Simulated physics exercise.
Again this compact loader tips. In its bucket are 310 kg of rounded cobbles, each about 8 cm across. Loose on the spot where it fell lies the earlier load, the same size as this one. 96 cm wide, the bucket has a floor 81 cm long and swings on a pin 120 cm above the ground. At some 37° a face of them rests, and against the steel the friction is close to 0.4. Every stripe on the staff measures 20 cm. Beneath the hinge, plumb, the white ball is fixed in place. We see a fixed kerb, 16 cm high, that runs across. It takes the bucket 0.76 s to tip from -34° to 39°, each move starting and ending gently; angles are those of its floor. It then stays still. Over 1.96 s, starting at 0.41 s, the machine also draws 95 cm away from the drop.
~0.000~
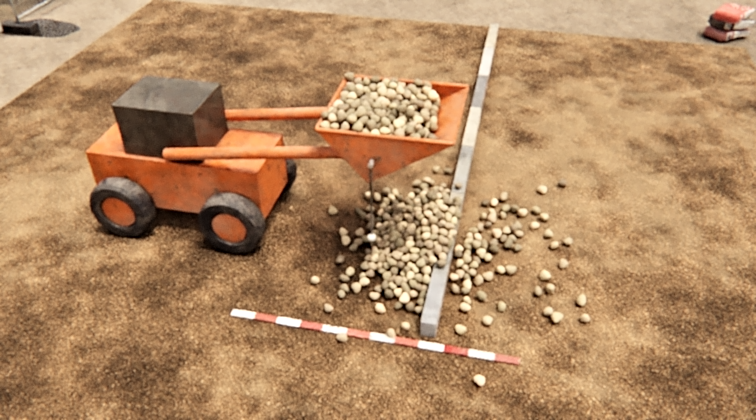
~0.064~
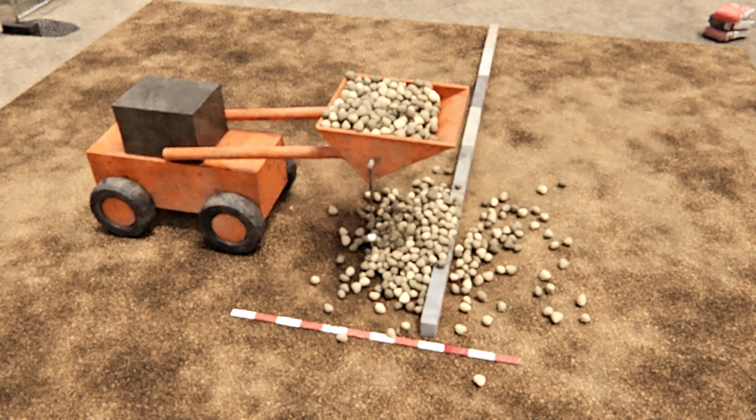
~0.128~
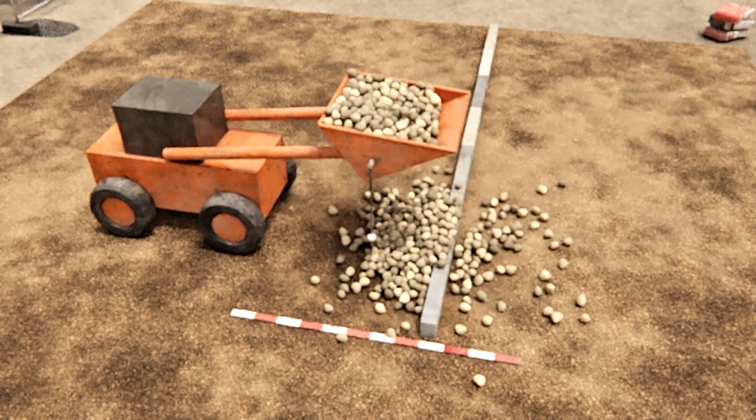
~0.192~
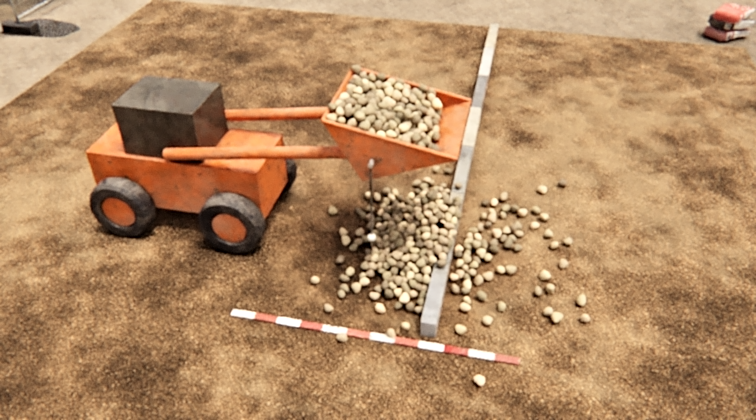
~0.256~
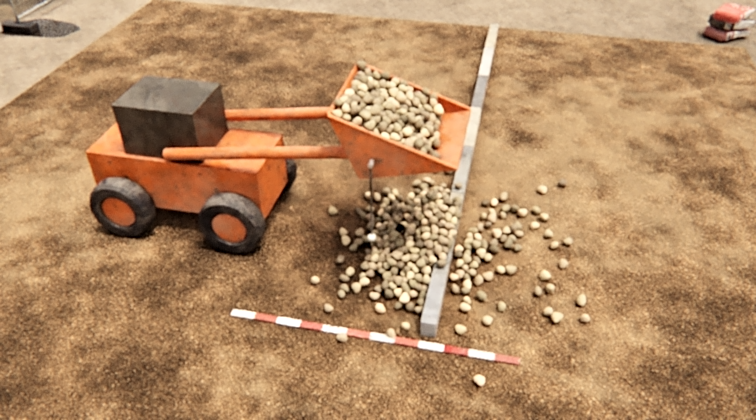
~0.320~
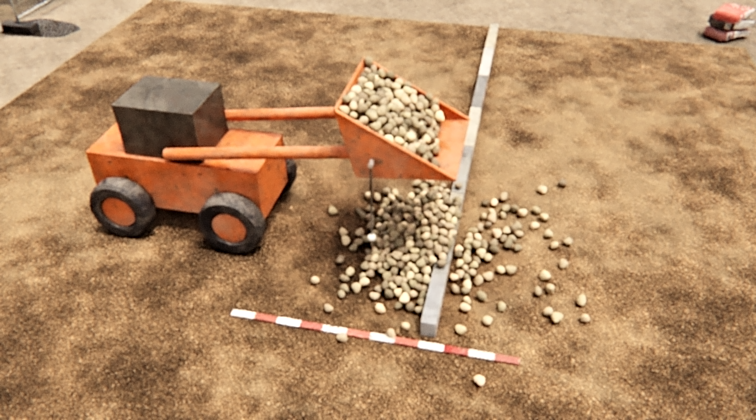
To begin with, an orange loader with a dark block on its back holds a bucket of rounded stones above a loose pile straddling a grey kerb. The bucket then slowly swings, its rear rising and its right lip lowering, while the stones inside shift slightly and the pile below stays still.
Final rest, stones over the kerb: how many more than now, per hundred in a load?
57 per hundred.
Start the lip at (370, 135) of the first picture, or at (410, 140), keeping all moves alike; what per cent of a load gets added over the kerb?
About 0 per cent from the first spot and 15 per cent from the second.
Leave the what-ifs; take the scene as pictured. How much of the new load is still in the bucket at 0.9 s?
It still holds about 60 per cent.
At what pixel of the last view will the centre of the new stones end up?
I'd point to about (462, 246).
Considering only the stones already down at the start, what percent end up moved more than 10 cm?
I'd say roughly 15 per cent of them.
After 0.6 s the floor is at 28°; in per cent of one load, 100 in the bucket, 83 on this side of the kerb, 17 over the kerb; the foremost stones are at (565, 266).
After 0.9 s the floor is at 39°; in per cent of one load, 60 in the bucket, 120 on this side of the kerb, 20 over the kerb; the foremost stones are at (565, 266).
After 2.8 s the floor is at 39°; in per cent of one load, 0 in the bucket, 126 on this side of the kerb, 74 over the kerb; the foremost stones are at (630, 284).
After 5.3 s the floor is at 39°; in per cent of one load, 0 in the bucket, 126 on this side of the kerb, 74 over the kerb; the foremost stones are at (630, 284). Net gain over the kerb, 57.
